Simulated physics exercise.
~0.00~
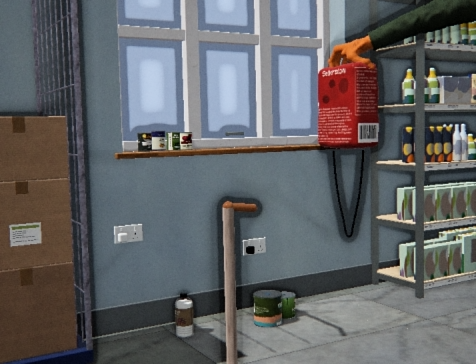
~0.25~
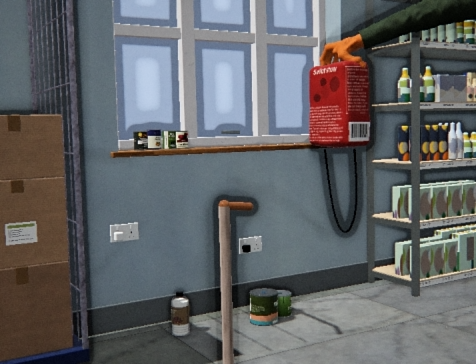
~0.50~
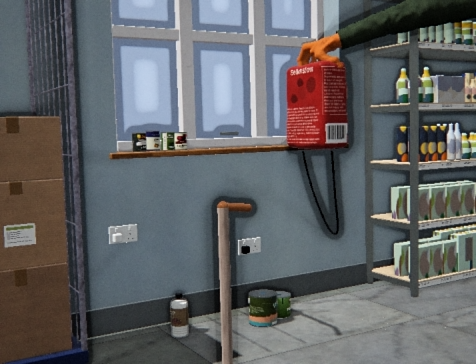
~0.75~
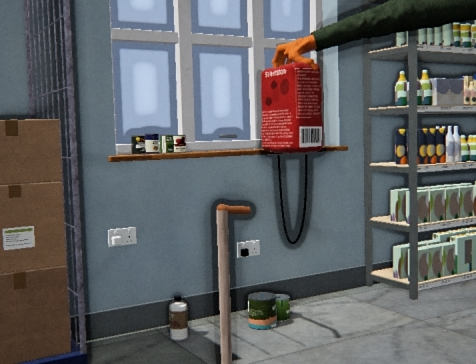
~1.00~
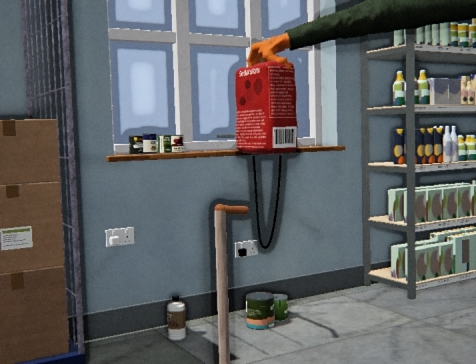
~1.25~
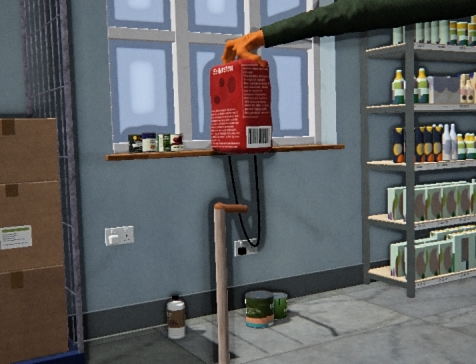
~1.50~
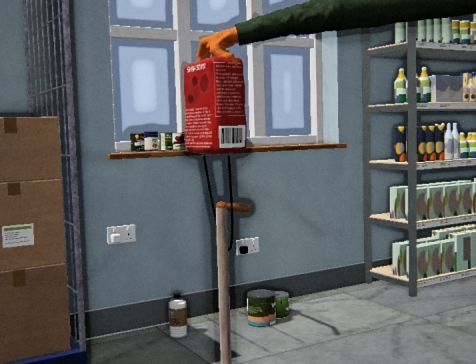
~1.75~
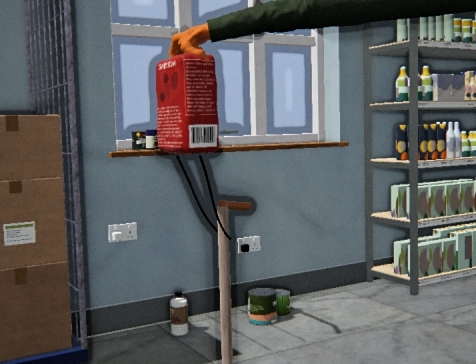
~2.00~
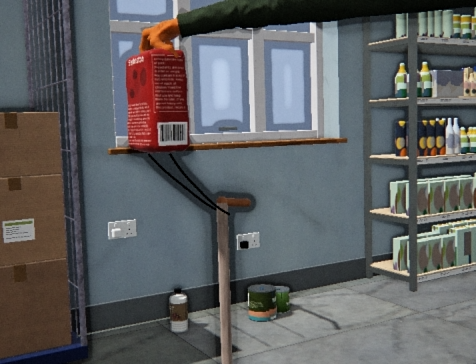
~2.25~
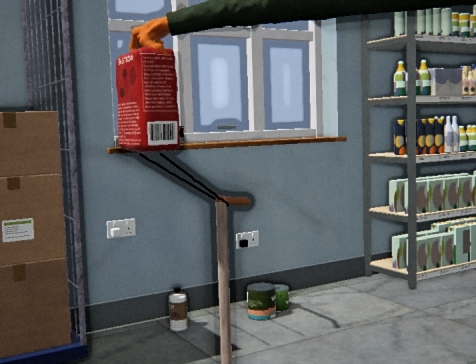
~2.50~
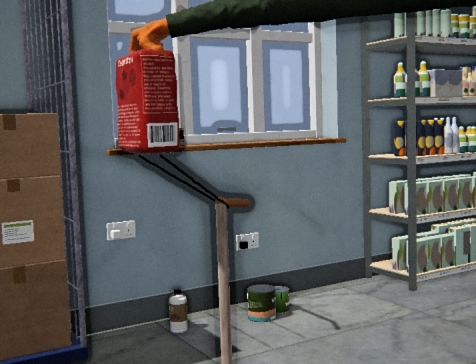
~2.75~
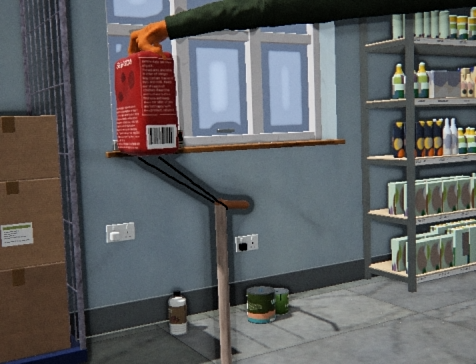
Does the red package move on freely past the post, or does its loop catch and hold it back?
The loop catches on the hooked post and pulls tight, so the red package is held back just left of it.
